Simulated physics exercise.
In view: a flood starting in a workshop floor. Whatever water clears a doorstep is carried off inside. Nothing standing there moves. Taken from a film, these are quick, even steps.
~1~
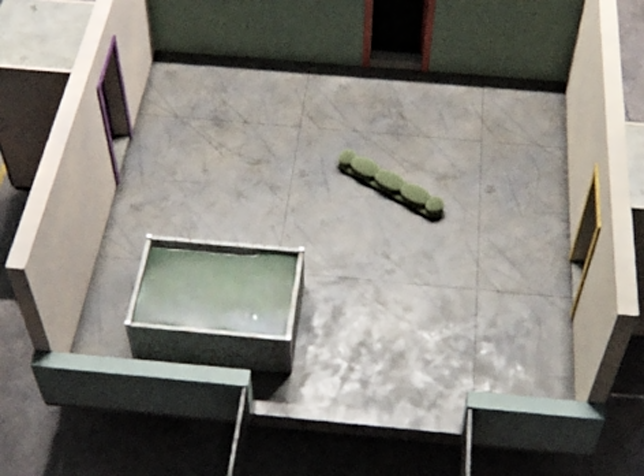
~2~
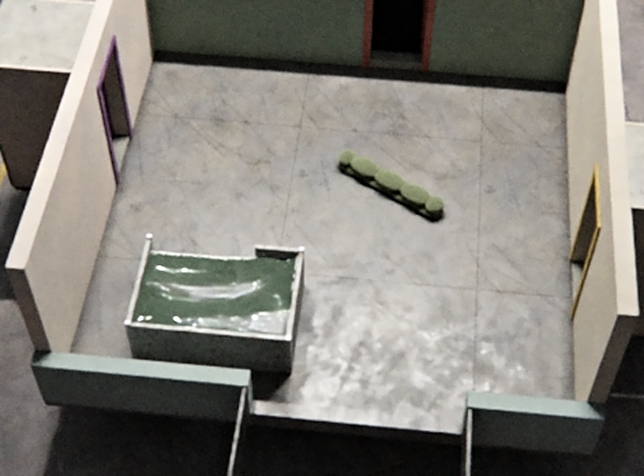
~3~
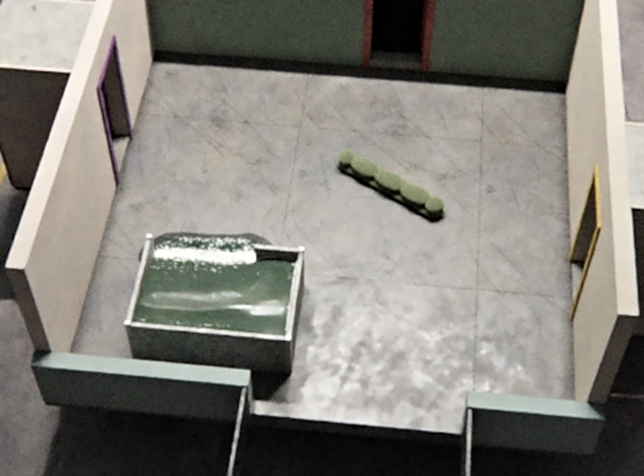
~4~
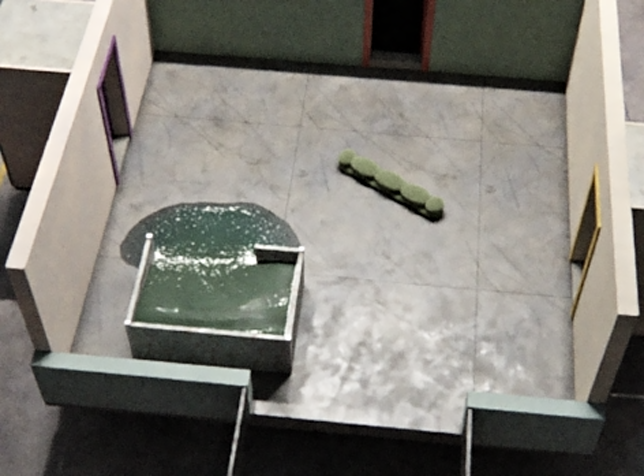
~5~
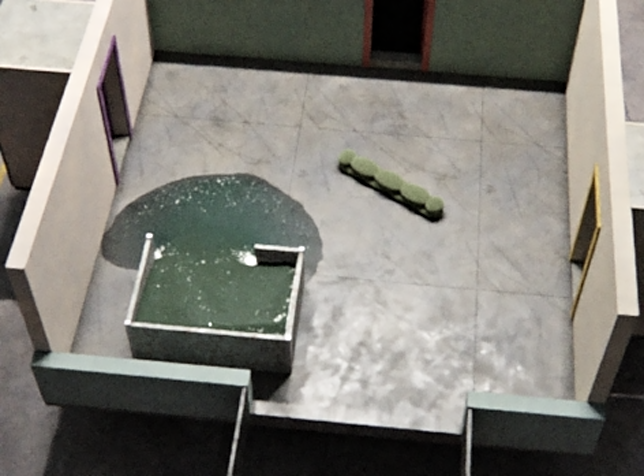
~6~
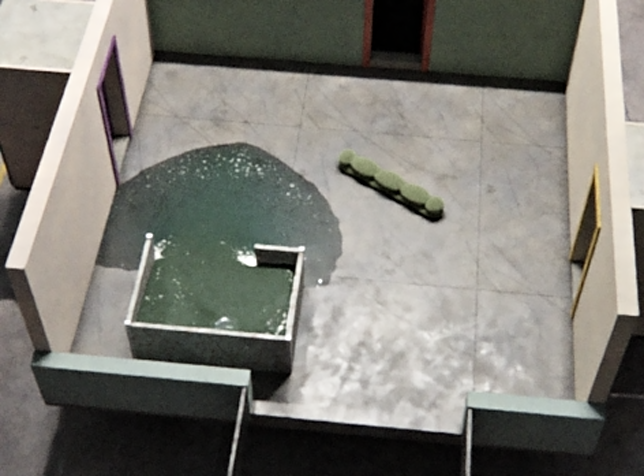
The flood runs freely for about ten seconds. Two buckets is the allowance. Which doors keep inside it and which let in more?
Here is how it goes: The red door keeps inside it; the purple door lets in more; the yellow door keeps inside it.
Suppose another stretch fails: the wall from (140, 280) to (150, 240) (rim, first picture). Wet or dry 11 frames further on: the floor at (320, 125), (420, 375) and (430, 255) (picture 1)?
Point one not reached; point two not reached; point three not reached.
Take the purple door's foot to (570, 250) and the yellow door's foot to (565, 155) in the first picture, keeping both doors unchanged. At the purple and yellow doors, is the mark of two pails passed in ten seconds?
I'd say the purple door remains short of it and the yellow door beats the mark.
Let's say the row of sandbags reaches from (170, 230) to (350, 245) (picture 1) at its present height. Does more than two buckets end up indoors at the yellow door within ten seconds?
Looks like yellow gets past it this time.
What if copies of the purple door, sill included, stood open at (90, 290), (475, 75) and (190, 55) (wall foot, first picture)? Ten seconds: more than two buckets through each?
Well, the first one doesn't reach it, the next doesn't reach it, and the last overshoots.
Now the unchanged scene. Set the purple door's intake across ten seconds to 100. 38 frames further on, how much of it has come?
About 95 %.
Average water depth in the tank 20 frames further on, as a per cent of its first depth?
Somewhere near 20 %, give or take.
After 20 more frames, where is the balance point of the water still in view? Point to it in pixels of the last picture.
Centre: Close to (249, 159).
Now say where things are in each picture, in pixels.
The first frame shows still water in the water tank at (217, 289).
In the second frame, water pours out on the water tank's far side and has run to a hidden place.
In the third frame, water pours out on the water tank's far side and has run to a hidden place.
In the fourth frame, the front is at (254, 209), out from the gap on the water tank's far side.
In the fifth frame, water pours out on the water tank's far side and has run to (252, 179).
In the sixth frame, water pours out on the water tank's far side and has run to (247, 148).
A moment on, water covers 35 % of the floor; the red door not reached, the purple door wet at the sill, nothing in, the yellow door not reached.
Next, water covers 40 % of the floor; the red door wet at the sill, nothing in, the purple door over two buckets in, the yellow door not reached.
Then, water covers 50 % of the floor; the red door wet at the sill, nothing in, the purple door over two buckets in, the yellow door not reached.
Later, water covers 65 % of the floor; the red door wet at the sill, nothing in, the purple door over two buckets in, the yellow door wet at the sill, nothing in.
In the end, water covers 95 % of the floor; the red door wet at the sill, nothing in, the purple door over two buckets in, the yellow door under two buckets in.
